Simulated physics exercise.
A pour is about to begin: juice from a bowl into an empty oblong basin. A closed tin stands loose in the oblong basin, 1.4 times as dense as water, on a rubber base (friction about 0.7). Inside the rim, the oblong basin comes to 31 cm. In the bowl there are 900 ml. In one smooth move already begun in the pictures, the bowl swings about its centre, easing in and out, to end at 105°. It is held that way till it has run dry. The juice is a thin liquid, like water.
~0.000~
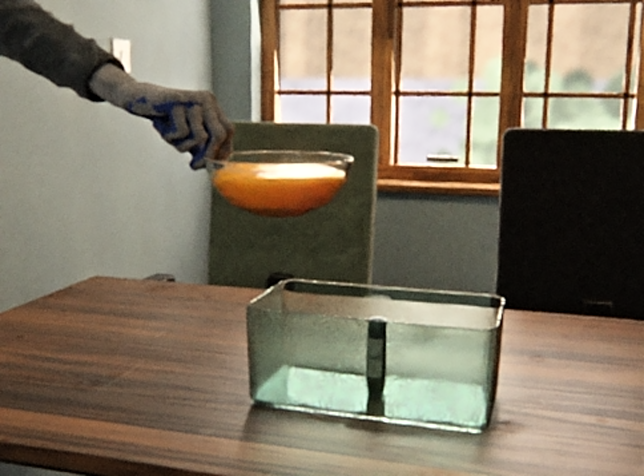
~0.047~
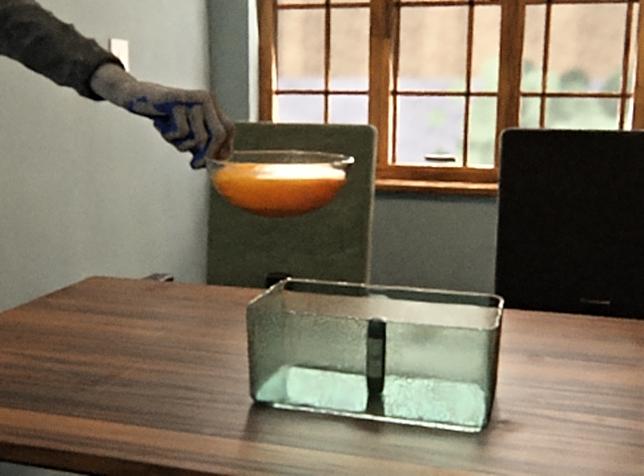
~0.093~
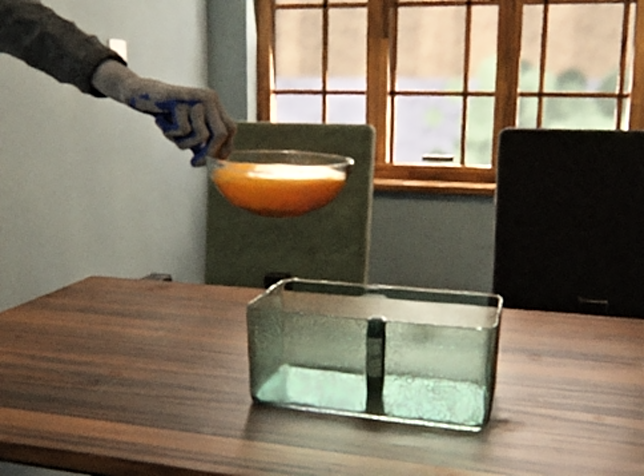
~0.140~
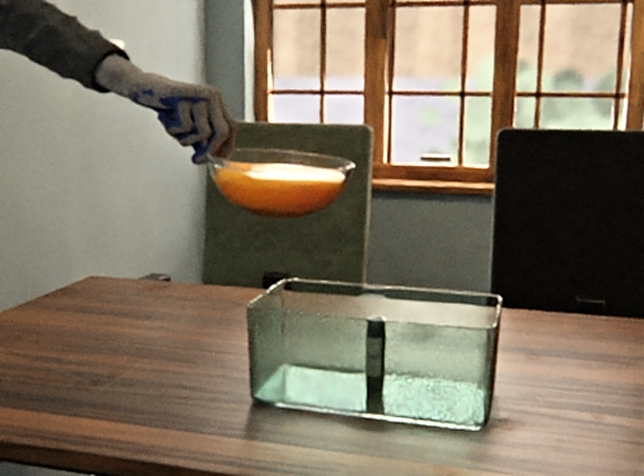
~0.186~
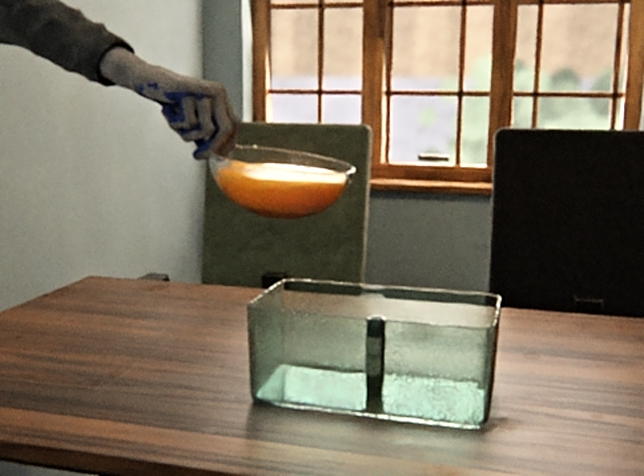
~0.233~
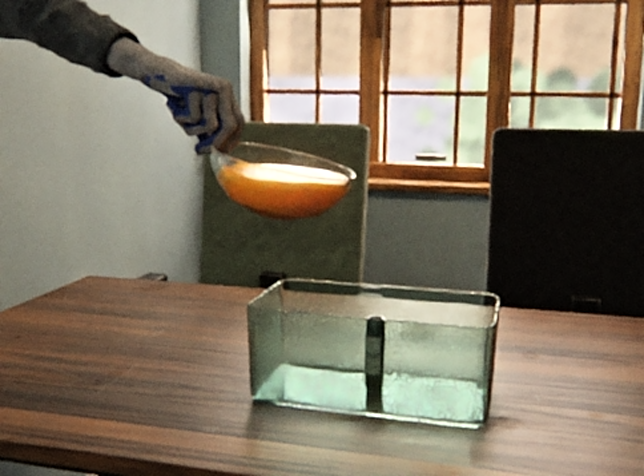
A gloved hand slowly tilting a clear bowl of orange juice rightward above a glass basin with a dark upright object inside.
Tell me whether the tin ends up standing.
Bet it holds up.
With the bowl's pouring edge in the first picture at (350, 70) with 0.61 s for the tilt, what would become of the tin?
Then it tips over.
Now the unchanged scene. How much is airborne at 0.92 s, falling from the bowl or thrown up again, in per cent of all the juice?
Close to 3 %.
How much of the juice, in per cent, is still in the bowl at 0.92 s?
About 0 % is still there.
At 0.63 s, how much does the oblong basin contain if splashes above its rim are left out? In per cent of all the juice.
Near 26 in a hundred.
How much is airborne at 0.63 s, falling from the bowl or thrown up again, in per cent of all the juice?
Near 42 per cent at that moment.
Then, 0.63 s in, the tilt is 68° and 31 per cent is still to pour; the tin stands where it began.
Then, 0.92 s in, the tilt is 101° and 0 per cent is still to pour; the tin stands where it began.
Then, 1.23 s in, the tilt is 105° and 0 per cent is still to pour; the tin stands where it began.
Then, 1.56 s in, the tilt is 105° and 0 per cent is still to pour; the tin stands where it began.
Finally, the tin stands where it began.
